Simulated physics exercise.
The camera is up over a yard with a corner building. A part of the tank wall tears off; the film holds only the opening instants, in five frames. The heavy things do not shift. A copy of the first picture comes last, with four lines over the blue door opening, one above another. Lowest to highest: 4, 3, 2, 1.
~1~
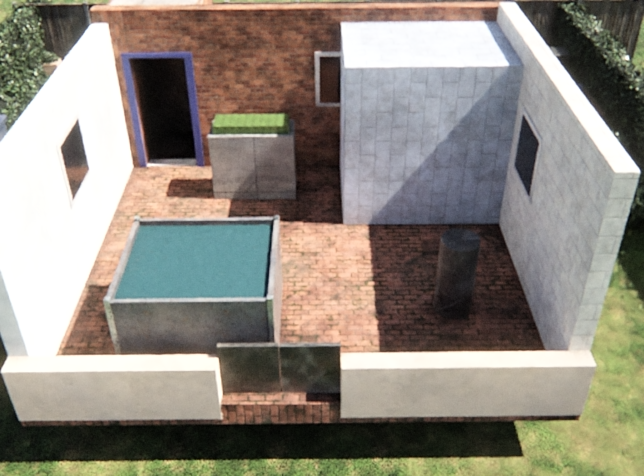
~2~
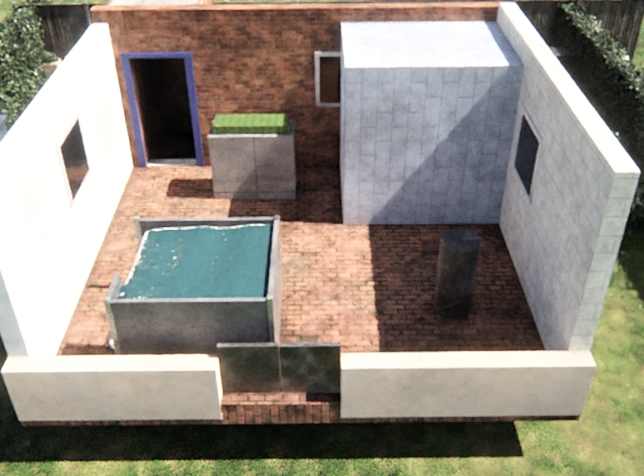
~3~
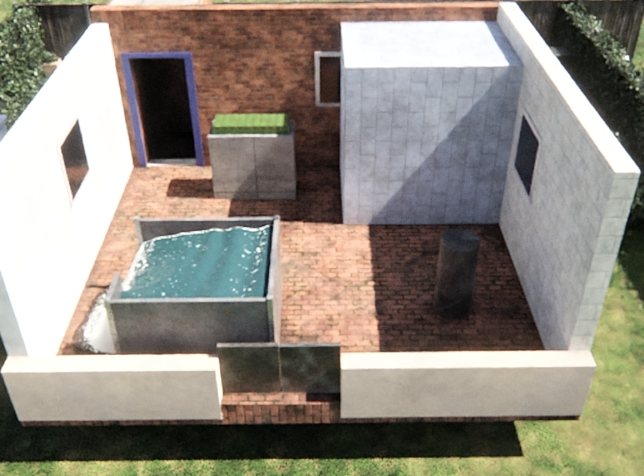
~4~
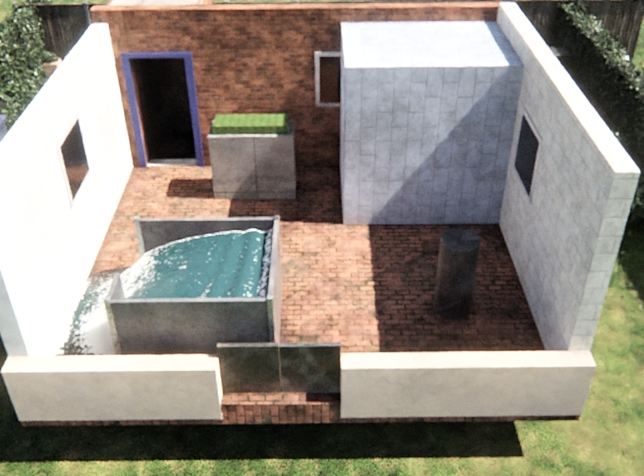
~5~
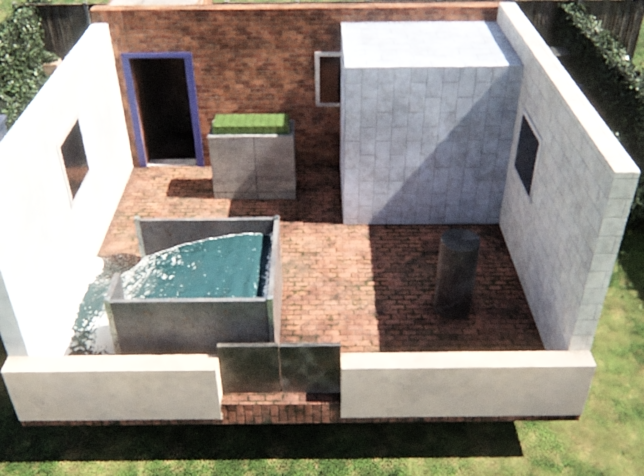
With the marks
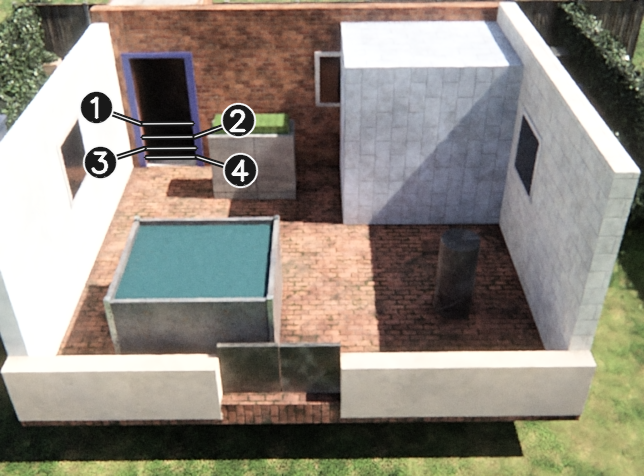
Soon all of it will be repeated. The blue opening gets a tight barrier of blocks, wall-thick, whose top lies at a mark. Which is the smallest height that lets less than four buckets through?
3.
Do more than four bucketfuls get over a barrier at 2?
No.
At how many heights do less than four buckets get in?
Three of them.
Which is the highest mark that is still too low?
The answer is 4.
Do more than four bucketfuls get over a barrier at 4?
Yes, that goes wrong.
In white, 1 at (166, 123); 2 at (168, 137); 3 at (170, 148); 4 at (171, 157); from the bottom up 4, 3, 2, 1.
With 1, nothing gets over.
With 2, nothing gets over.
With 3, a bucket or two gets in.
With 4, some 20 bucketfuls get in.
